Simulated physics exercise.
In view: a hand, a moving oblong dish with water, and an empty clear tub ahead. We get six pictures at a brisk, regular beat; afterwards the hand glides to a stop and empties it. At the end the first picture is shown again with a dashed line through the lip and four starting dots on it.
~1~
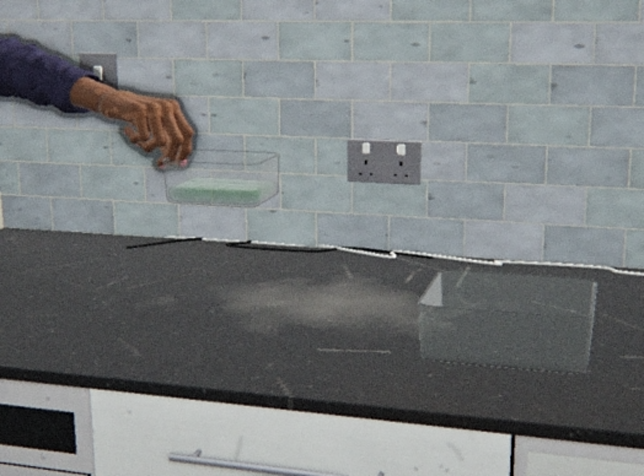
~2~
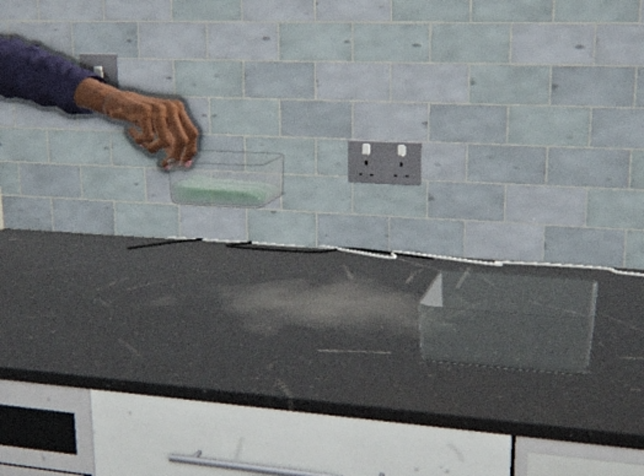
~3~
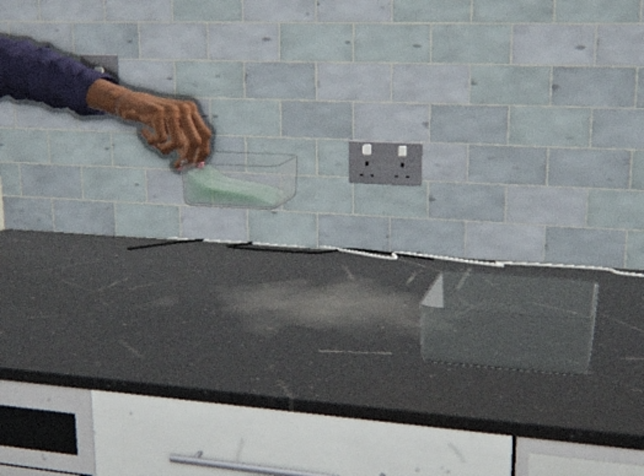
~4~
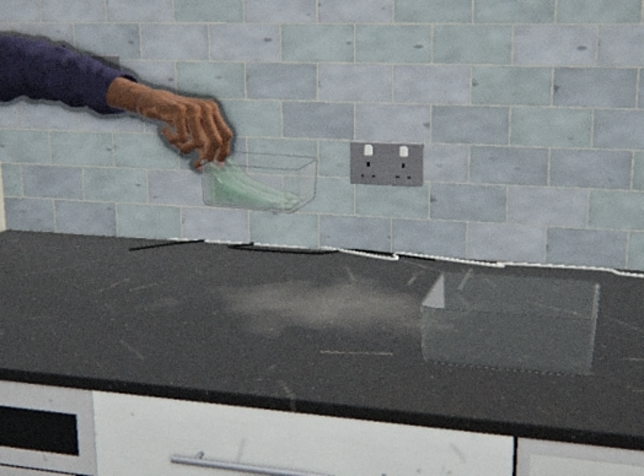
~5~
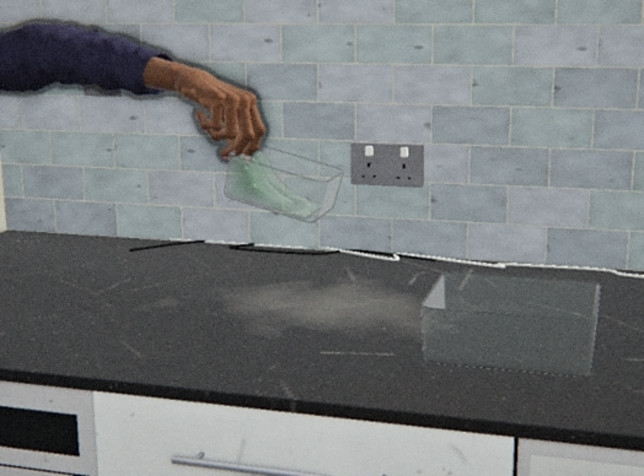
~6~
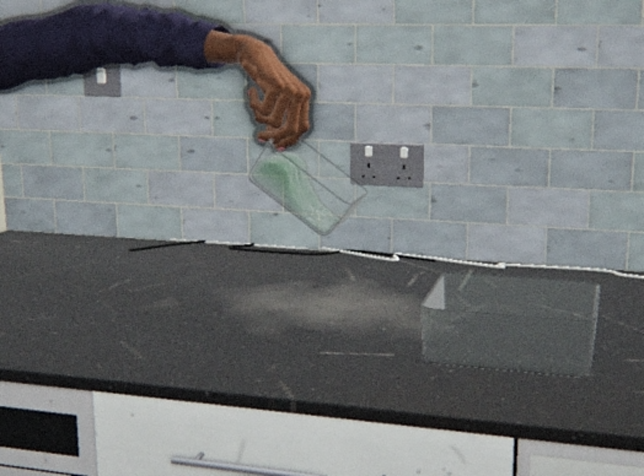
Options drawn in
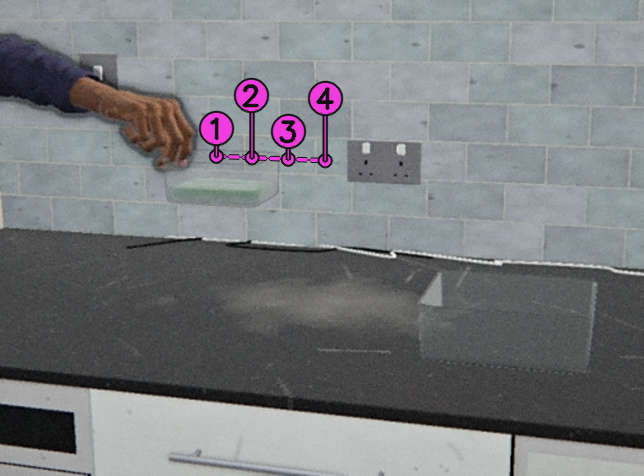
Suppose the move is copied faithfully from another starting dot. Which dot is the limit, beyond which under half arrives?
Choose 3.
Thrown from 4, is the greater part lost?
No.
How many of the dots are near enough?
Two of the four.
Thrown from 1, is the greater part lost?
Yes, it does.
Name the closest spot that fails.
Spot 2.
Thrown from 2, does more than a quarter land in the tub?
No, it does not.
On the marked copy, 1 at (216, 156); 2 at (251, 157); 3 at (288, 159); 4 at (325, 160).
With 1, about 3 % lands in the tub, 93 % falls short and 5 % goes beside or beyond.
With 2, about 17 % lands in the tub, 77 % falls short and 6 % goes beside or beyond.
With 3, about 71 % lands in the tub, 22 % falls short and 7 % goes beside or beyond.
With 4, about 87 % lands in the tub, 3 % falls short and 10 % goes beside or beyond.
